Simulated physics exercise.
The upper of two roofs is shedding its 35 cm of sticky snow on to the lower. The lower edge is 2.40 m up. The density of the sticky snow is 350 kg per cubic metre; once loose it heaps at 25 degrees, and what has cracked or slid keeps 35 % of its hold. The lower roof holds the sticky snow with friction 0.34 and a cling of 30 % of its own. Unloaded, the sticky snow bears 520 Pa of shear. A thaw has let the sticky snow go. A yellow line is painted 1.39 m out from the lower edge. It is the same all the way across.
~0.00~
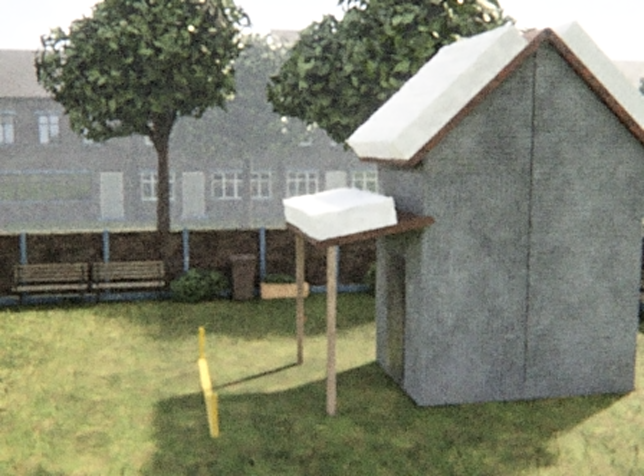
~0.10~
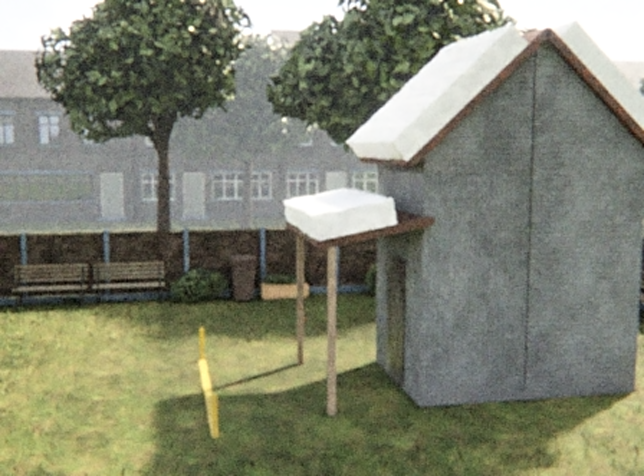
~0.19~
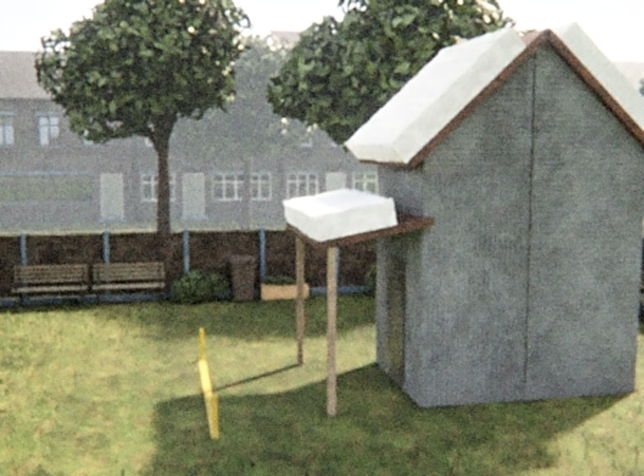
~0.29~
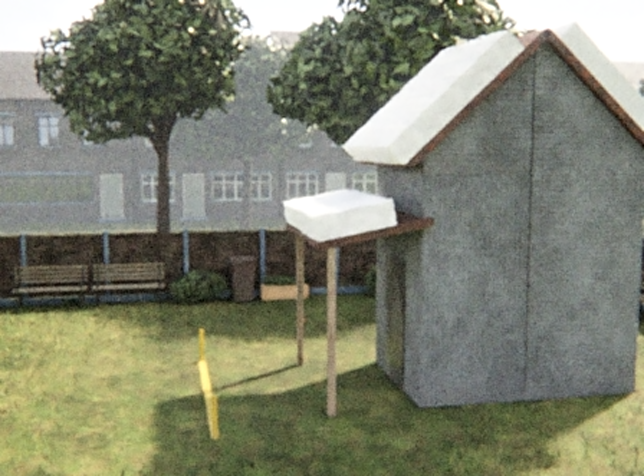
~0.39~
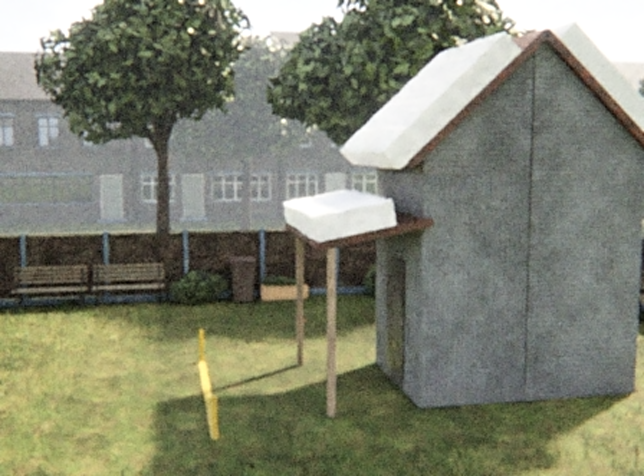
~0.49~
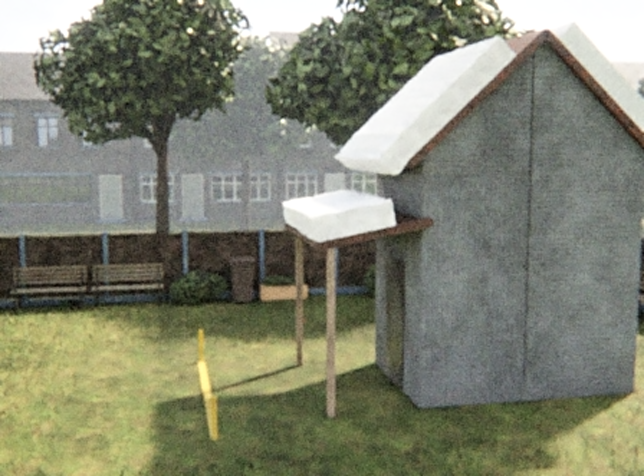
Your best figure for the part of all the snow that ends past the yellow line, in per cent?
About 27 %.
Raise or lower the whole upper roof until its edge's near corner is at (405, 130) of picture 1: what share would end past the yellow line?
Then about 40 %.
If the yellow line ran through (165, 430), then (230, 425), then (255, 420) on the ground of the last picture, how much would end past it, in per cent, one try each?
In turn about 14 %, 35 %, 40 %.
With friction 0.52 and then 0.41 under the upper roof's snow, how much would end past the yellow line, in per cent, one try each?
In turn about 35 %, 40 %.
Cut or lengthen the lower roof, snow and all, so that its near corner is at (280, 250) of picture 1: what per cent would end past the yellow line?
In that case some 18 per cent.
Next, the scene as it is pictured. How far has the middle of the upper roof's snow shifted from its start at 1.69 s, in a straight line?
Roughly 2.2 m.
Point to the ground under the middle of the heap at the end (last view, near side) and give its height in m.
Around (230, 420); it stands about 0.4 m.
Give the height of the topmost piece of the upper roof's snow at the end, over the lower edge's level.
Some 0.6 m.
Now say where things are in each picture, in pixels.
Foremost bit of the sticky snow at (406, 132), in the first picture.
Foremost bit of the sticky snow at (406, 133), its middle shifted 9 mm, in the second picture.
Foremost bit of the sticky snow at (404, 135), its middle shifted 3.4 cm, 2 % of it past the upper edge, in one piece, in the third picture.
Foremost bit of the sticky snow at (401, 138), its middle shifted 7.8 cm, 4 % of it past the upper edge, in one piece, in the fourth picture.
Foremost bit of the sticky snow at (397, 142), its middle shifted 14 cm, 6 % of it past the upper edge, in one piece, in the fifth picture.
Foremost bit of the sticky snow at (392, 143), its middle shifted 22 cm, 10 % of it past the upper edge, cracking, in the sixth picture.
After 1.04 s, none is below the lower edge and 0 % is past the line.
After 1.69 s, 3 % is below the lower edge and 0 % is past the line.
After 2.35 s, 49 % is below the lower edge and 11 % is past the line.
After 3.00 s, 62 % is below the lower edge and 27 % is past the line.
After 4.80 s, 66 % is below the lower edge and 27 % is past the line.
